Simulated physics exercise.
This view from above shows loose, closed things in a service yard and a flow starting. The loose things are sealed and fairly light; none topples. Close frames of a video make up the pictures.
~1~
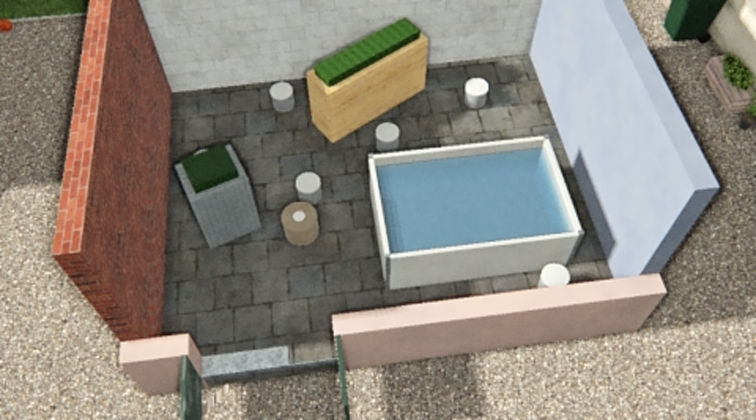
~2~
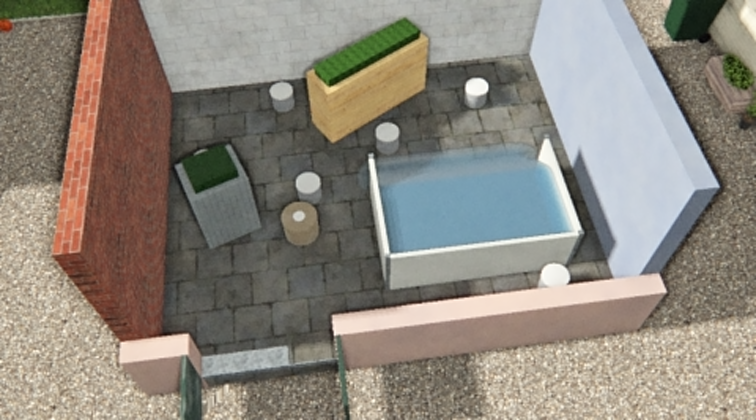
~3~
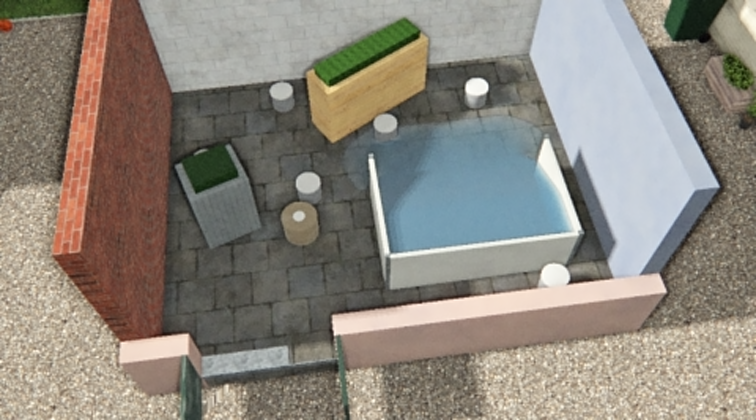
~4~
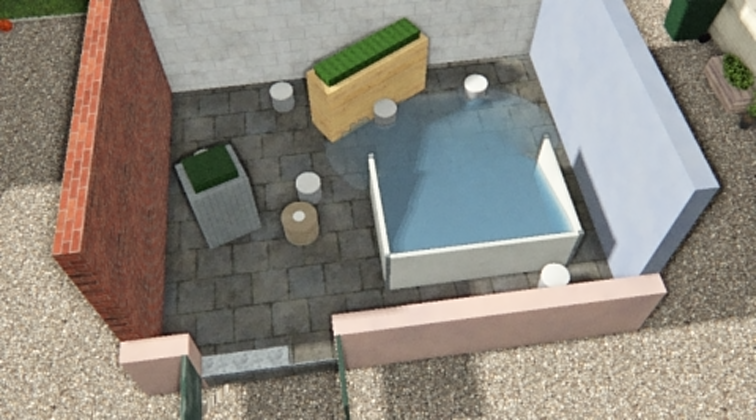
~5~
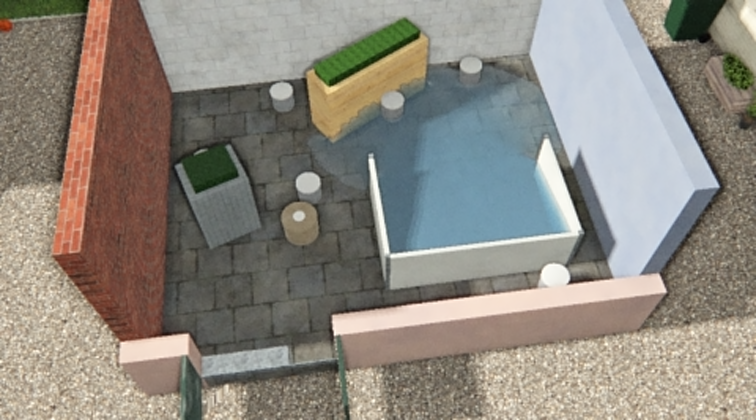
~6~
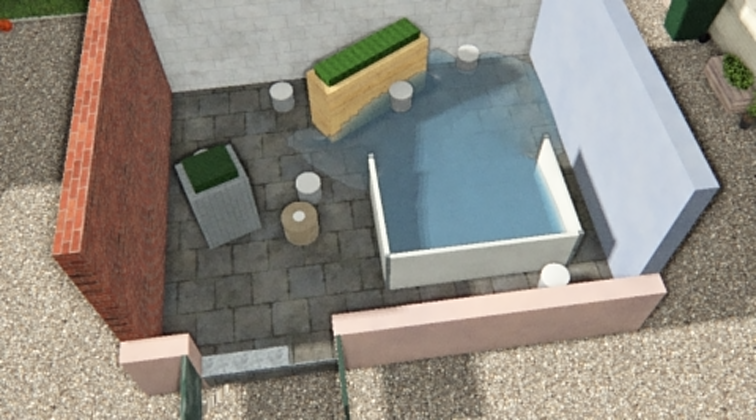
The footage shows a walled yard where the back panel of a white pool disappears and blue water spreads across the paving toward the rear planter, pushing two nearby white pails backward while the other objects stay in place.
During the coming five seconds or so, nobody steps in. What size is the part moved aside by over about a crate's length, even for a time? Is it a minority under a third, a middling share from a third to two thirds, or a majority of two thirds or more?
A majority of two thirds or more.
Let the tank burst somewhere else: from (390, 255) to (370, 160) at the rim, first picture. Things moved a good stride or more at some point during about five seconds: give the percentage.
Roughly 60 percent.
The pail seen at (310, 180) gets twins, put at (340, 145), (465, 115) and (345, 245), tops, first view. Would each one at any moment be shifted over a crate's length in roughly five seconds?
Going by the order given: Travels that far, travels that far, stays in place.
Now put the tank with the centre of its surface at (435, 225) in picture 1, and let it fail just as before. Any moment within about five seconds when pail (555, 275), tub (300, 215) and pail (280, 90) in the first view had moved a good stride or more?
In order: Remained close by, remained close by, went well off.
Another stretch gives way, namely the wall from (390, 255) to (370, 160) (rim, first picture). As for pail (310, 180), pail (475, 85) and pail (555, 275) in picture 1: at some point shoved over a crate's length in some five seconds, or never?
Object by object: Covered the distance, short of it, short of it.
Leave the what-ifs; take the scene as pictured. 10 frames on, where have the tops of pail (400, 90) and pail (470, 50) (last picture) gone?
About (496, 42) and (523, 78).
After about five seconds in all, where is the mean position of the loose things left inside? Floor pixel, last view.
About (355, 211).
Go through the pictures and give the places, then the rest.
In the first frame, a pail at (477, 86), on the bottom; a pail at (388, 132) rests on the ground; 0 of 7 have shifted.
In the second frame, a pail at (477, 86), on the bottom; a pail at (388, 132), on the bottom; 0 of 7 have shifted.
In the third frame, a pail at (477, 86) rests on the ground; a pail at (386, 123) rests on the ground, close to its start; 1 of 7 have shifted.
In the fourth frame, a pail at (476, 83), on the bottom, close to its start; a pail at (385, 107) rests on the ground, a stride from its start; 2 of 7 have shifted.
In the fifth frame, a pail at (471, 64) rests on the ground, a stride from its start; a pail at (392, 100), afloat, a stride from its start; 2 of 7 have shifted.
In the sixth frame, a pail at (468, 52) rests on the ground, a stride from its start; a pail at (401, 90) floats, a stride from its start; 2 of 7 have shifted.
A moment on, 2 of 7 are well off their spots; 2 afloat.
Next, 2 of 7 are well off their spots; 2 afloat.
Later, 5 of 7 are well off their spots; 6 afloat.
In the end, 6 of 7 are well off their spots, and 7 have been at some point; 5 afloat.
